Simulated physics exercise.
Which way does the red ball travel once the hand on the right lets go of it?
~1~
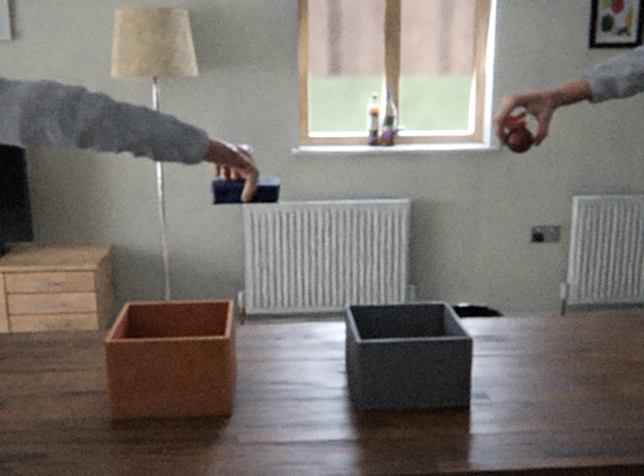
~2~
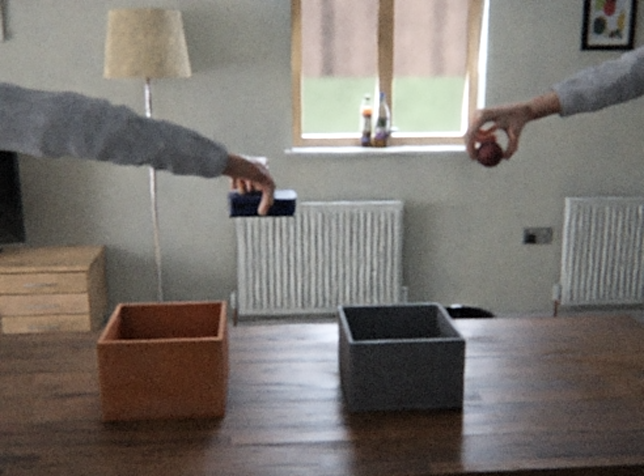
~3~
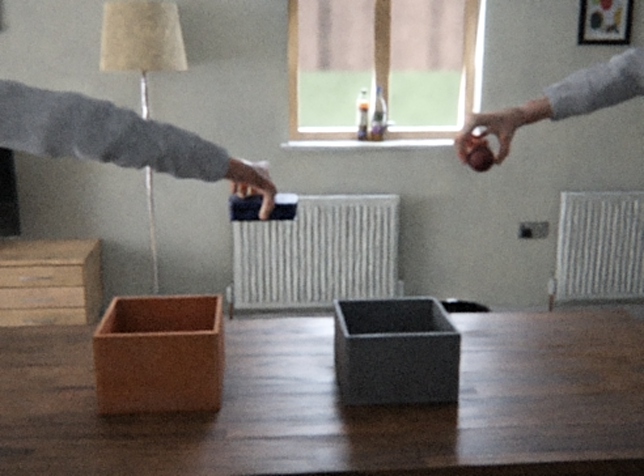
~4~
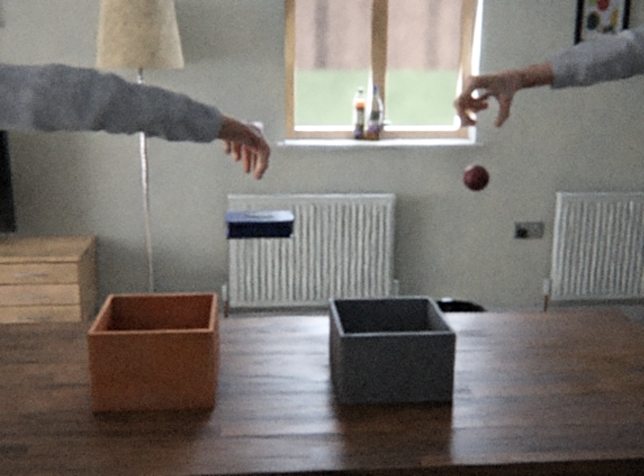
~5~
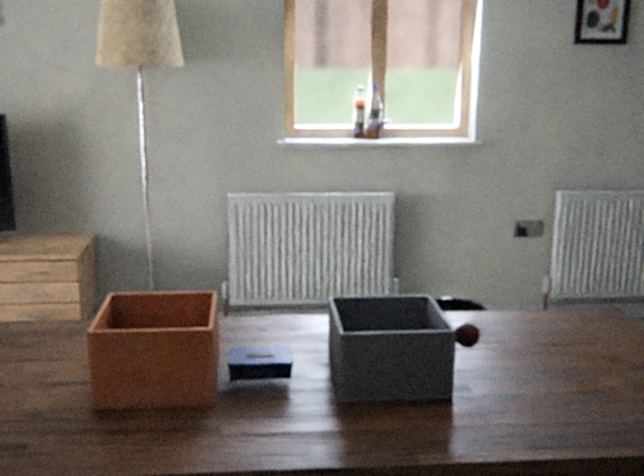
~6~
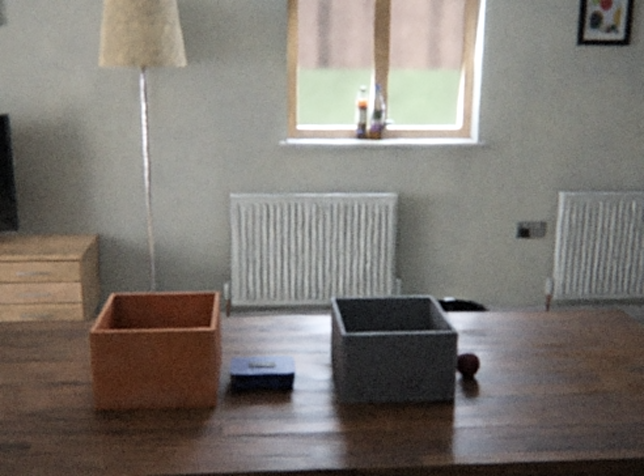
The red ball moves down, dropping toward the table beside the gray basket.
In this clip, two hands hold a blue case and a red ball above a wooden table with an orange-brown basket and a gray basket, then let go, and the case lands between the baskets while the ball lands just right of the gray one.
